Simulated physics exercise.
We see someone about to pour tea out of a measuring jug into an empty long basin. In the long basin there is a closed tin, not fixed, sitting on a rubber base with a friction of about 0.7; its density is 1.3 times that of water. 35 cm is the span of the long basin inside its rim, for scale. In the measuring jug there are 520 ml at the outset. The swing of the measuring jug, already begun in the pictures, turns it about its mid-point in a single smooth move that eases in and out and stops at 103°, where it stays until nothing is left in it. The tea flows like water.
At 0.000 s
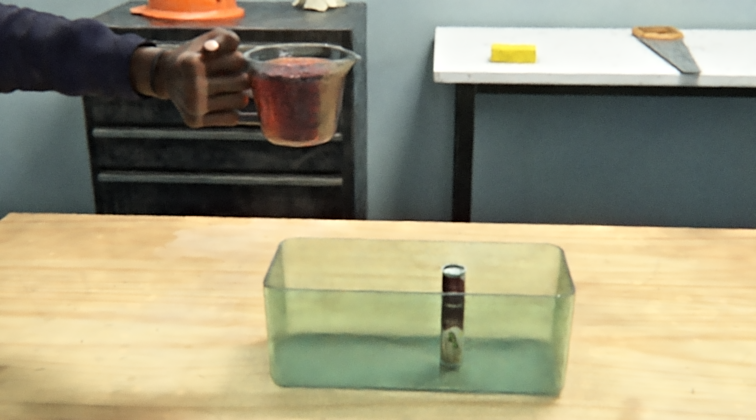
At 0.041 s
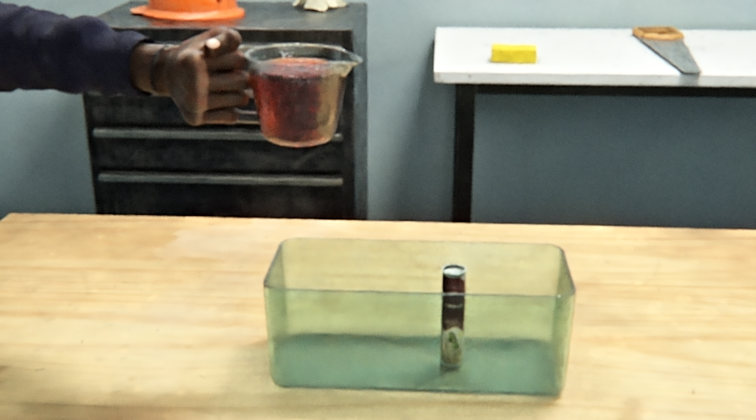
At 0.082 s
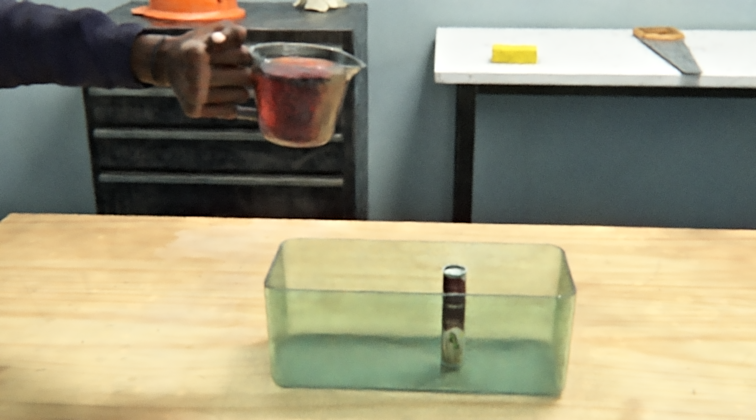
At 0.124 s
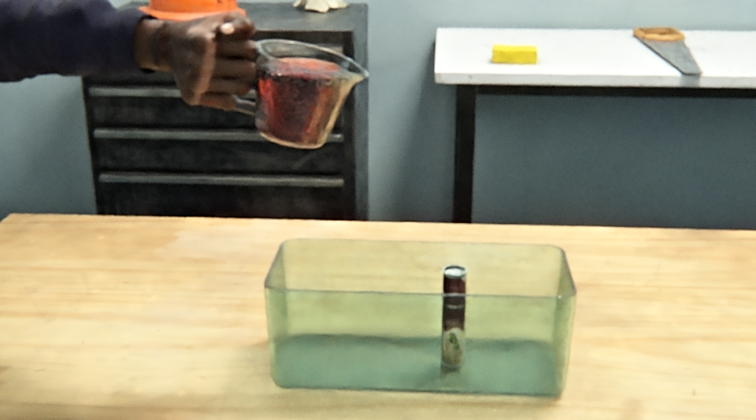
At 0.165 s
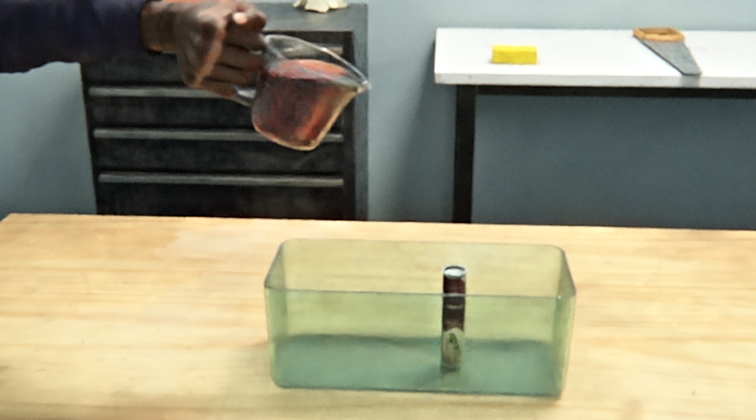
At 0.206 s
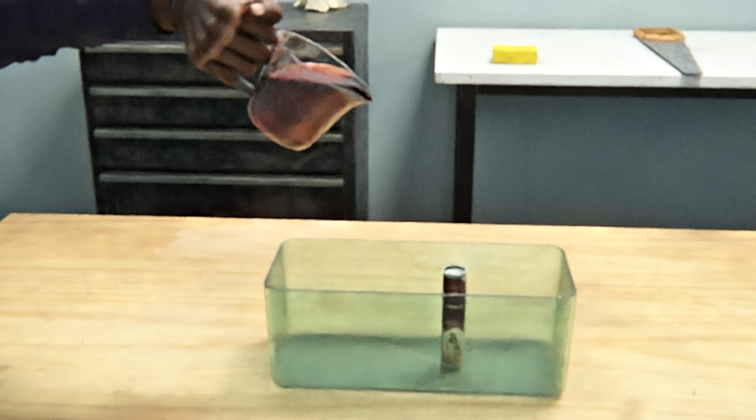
A hand holding a clear measuring jug of reddish-brown liquid keeps it nearly level above a long, greenish see-through basin with a dark, closed cylinder standing inside. The hand then rises slightly and tilts the jug steadily to the right, its spout dipping lower and the liquid shifting toward the lip.
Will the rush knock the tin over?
Here's my call: It tips.
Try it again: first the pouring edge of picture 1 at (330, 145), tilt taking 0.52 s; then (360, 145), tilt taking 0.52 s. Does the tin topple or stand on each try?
Trial 1 - tin stays standing; trial 2 - tin stays standing.
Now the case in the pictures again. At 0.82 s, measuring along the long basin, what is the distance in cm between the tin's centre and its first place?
Around 5 cm.
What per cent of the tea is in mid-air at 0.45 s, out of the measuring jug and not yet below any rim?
About 50 per cent.
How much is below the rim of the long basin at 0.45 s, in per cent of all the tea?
16 %, more or less.
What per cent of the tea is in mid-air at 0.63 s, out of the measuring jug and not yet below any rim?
Airborne share: Near 18 %.
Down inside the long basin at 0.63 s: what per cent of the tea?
Some 78 per cent.
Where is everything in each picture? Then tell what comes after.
Tilt 0°; pouring edge (360, 57); surface from (252, 66) to (347, 67); the long basin's rim runs from (272, 263) to (568, 270); the tin's top is at (454, 273), in the first frame.
Tilt 2°; pouring edge (362, 59); surface from (253, 65) to (347, 68), in the second frame.
Tilt 6°; pouring edge (365, 65); surface from (256, 64) to (350, 70), in the third frame.
Tilt 14°; pouring edge (369, 74); surface from (260, 64) to (354, 74), in the fourth frame.
Tilt 24°; pouring edge (372, 86); surface from (264, 67) to (361, 78), in the fifth frame.
Tilt 35°; pouring edge (373, 101); surface from (264, 74) to (360, 85); 2 per cent is over the edge, in the sixth frame.
After 0.45 s the tilt is 98° and 34 per cent is still to pour; the tin stands where it began.
After 0.63 s the tilt is 103° and 4 per cent is still to pour; the tin leans 8°.
After 0.82 s the tilt is 103° and 0 per cent is still to pour; the tin leans 35°.
After 1.02 s the tilt is 103° and 0 per cent is still to pour; the tin lies on its side.
In the end the tin lies on its side.
